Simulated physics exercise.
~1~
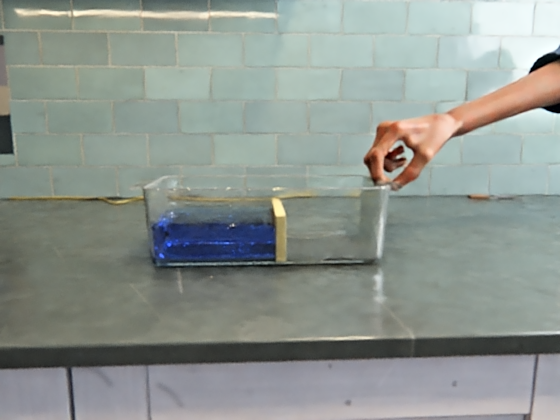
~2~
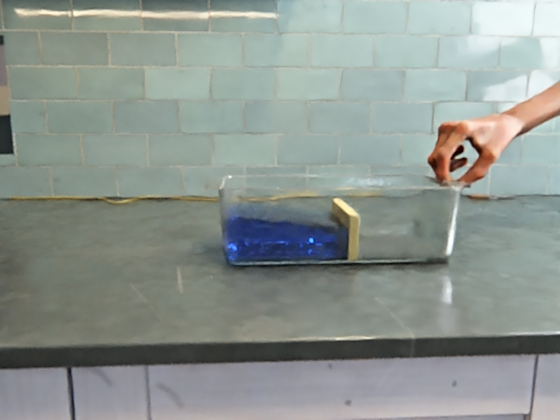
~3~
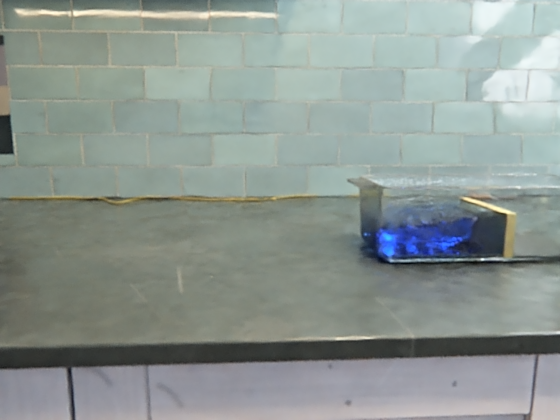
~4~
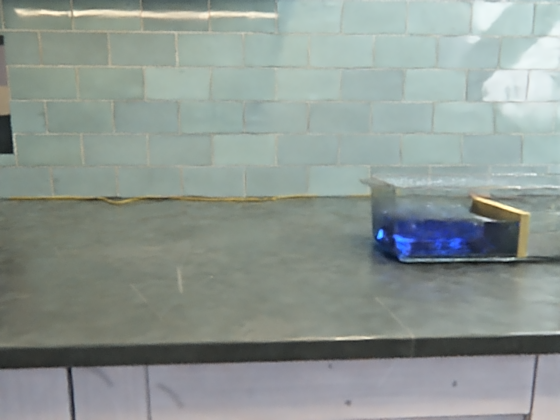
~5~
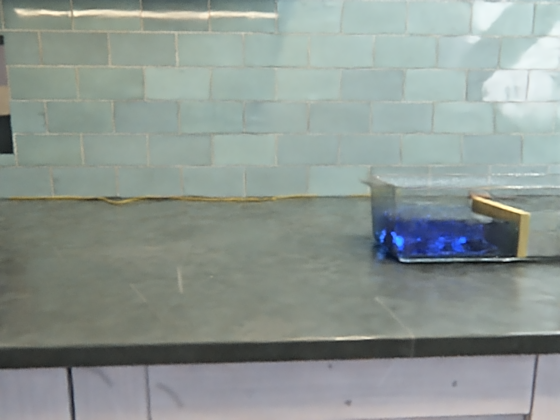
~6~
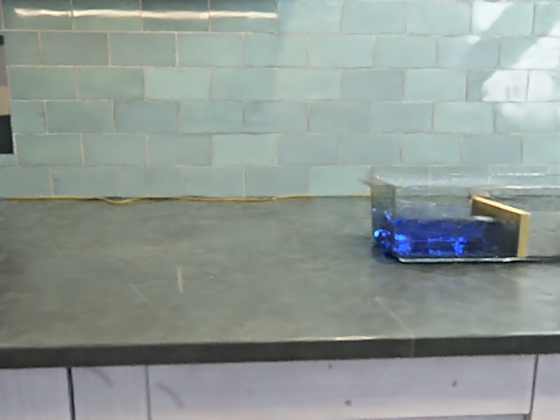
A hand pulls a divided glass tub right, and its blue water stays left.
